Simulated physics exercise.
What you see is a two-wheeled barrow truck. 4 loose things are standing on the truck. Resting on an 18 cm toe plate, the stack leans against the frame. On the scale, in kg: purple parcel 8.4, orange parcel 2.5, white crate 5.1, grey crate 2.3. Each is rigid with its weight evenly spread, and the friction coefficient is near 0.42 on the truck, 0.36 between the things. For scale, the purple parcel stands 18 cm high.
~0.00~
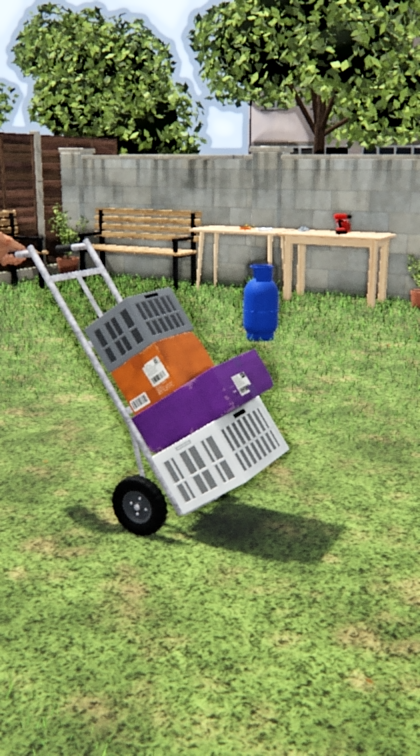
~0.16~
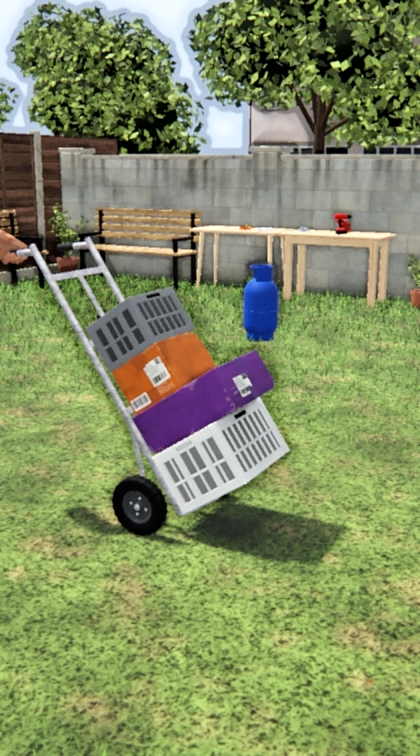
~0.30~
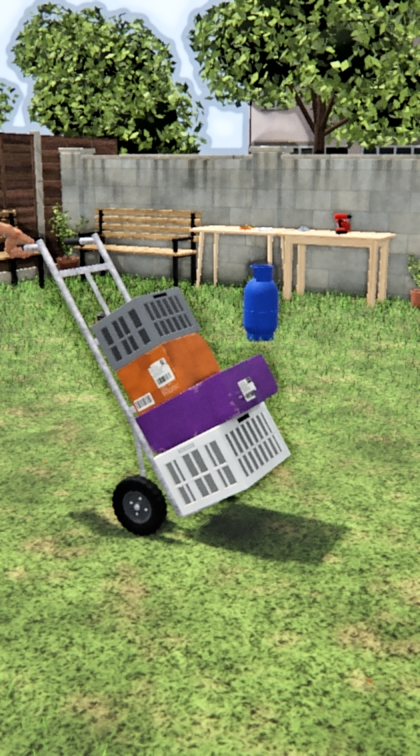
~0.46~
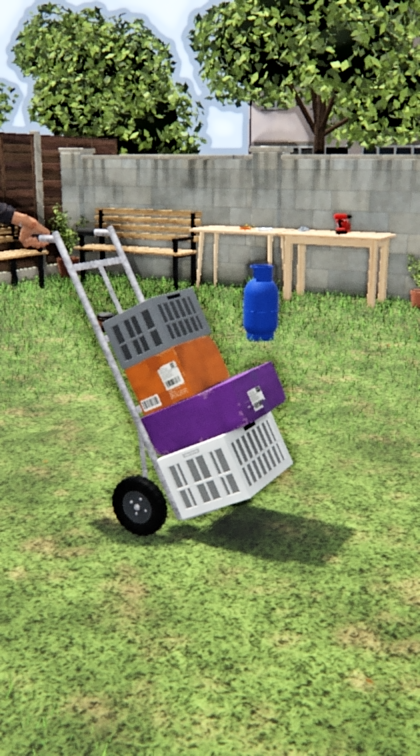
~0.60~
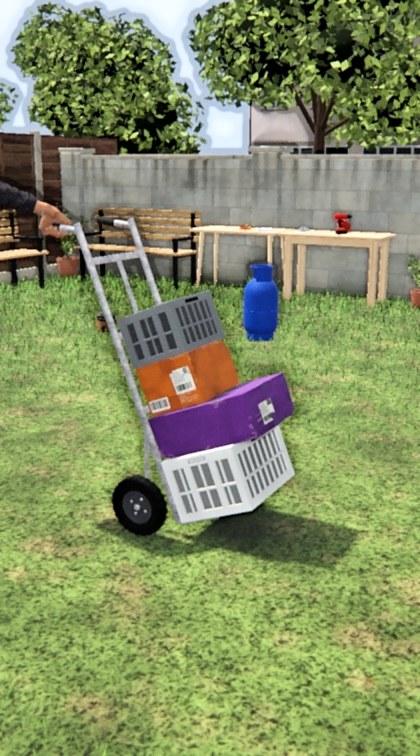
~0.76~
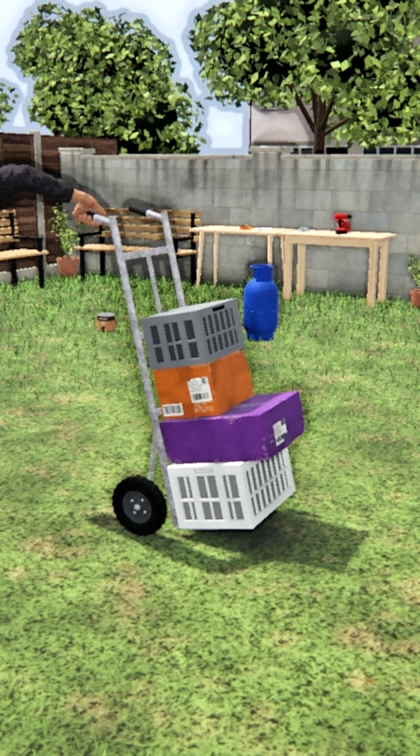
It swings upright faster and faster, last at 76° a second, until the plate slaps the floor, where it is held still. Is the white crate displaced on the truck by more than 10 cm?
It does not get displaced.
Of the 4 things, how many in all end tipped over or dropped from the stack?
The number is 0.
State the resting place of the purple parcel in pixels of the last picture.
It ends up near (259, 451).
By 1.06 s, truck upright; white crate rocked 6° off its seat near (239, 495); grey crate rocked 6° off its seat; orange parcel rocked 6° off its seat.
By 1.16 s, truck upright; white crate rocked 5° off its seat near (238, 496); grey crate rocked 5° off its seat; orange parcel rocked 5° off its seat.
When it is over (1.7 s), not toppled but over 10 cm from the start, orange parcel and grey crate; the other 2 within 10 cm of the start. In the last view, white crate near (238, 496).
